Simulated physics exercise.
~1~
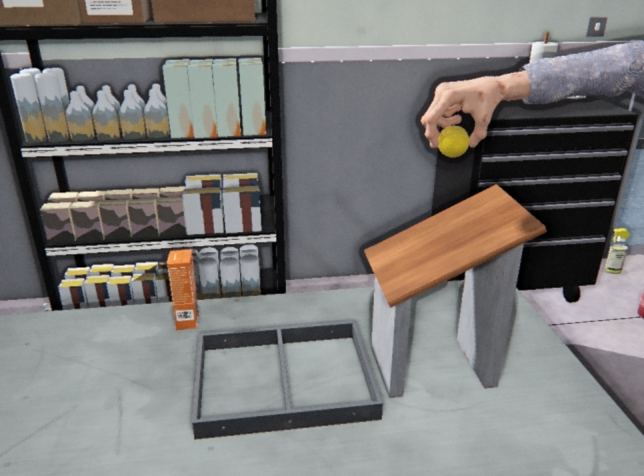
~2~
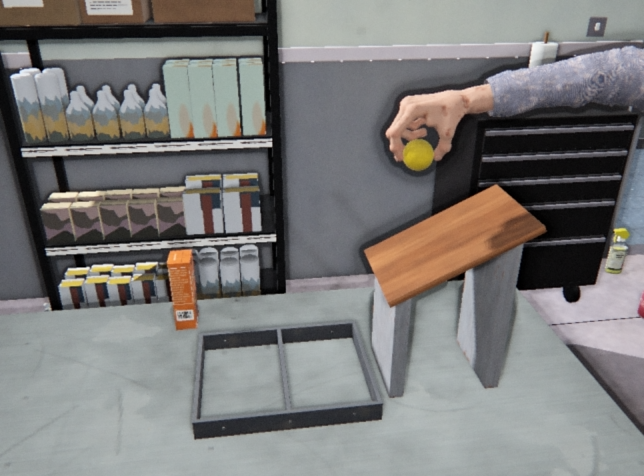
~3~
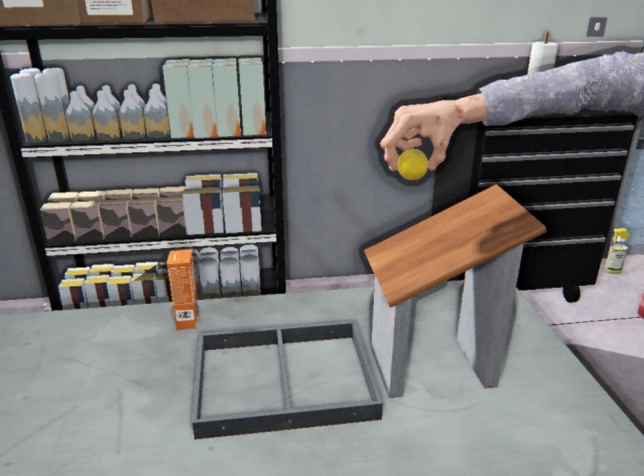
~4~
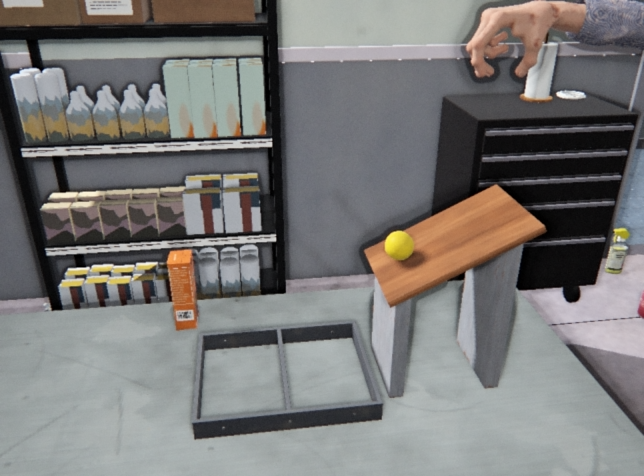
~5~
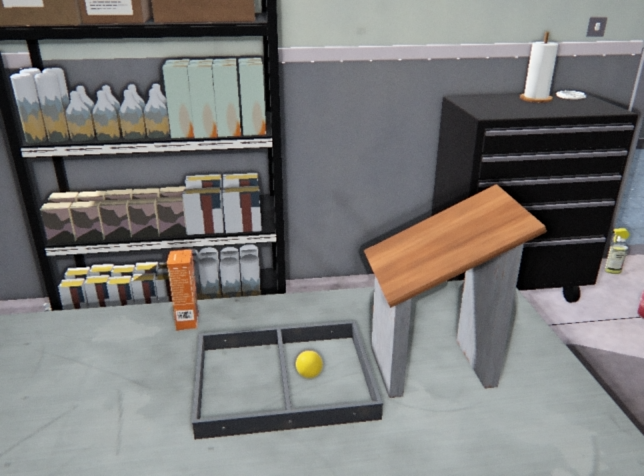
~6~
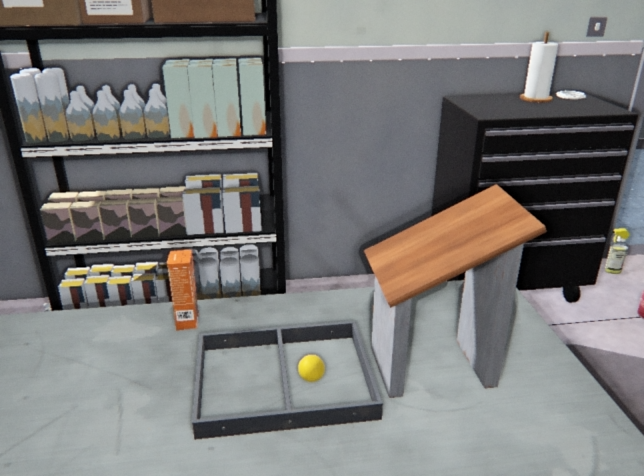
The footage shows a hand holding a yellow lemon above a tilted wooden board, moving it left and releasing it; the lemon travels down and left off the board into the nearer bay of a two-bay tray, where it rests while an orange carton stands still.
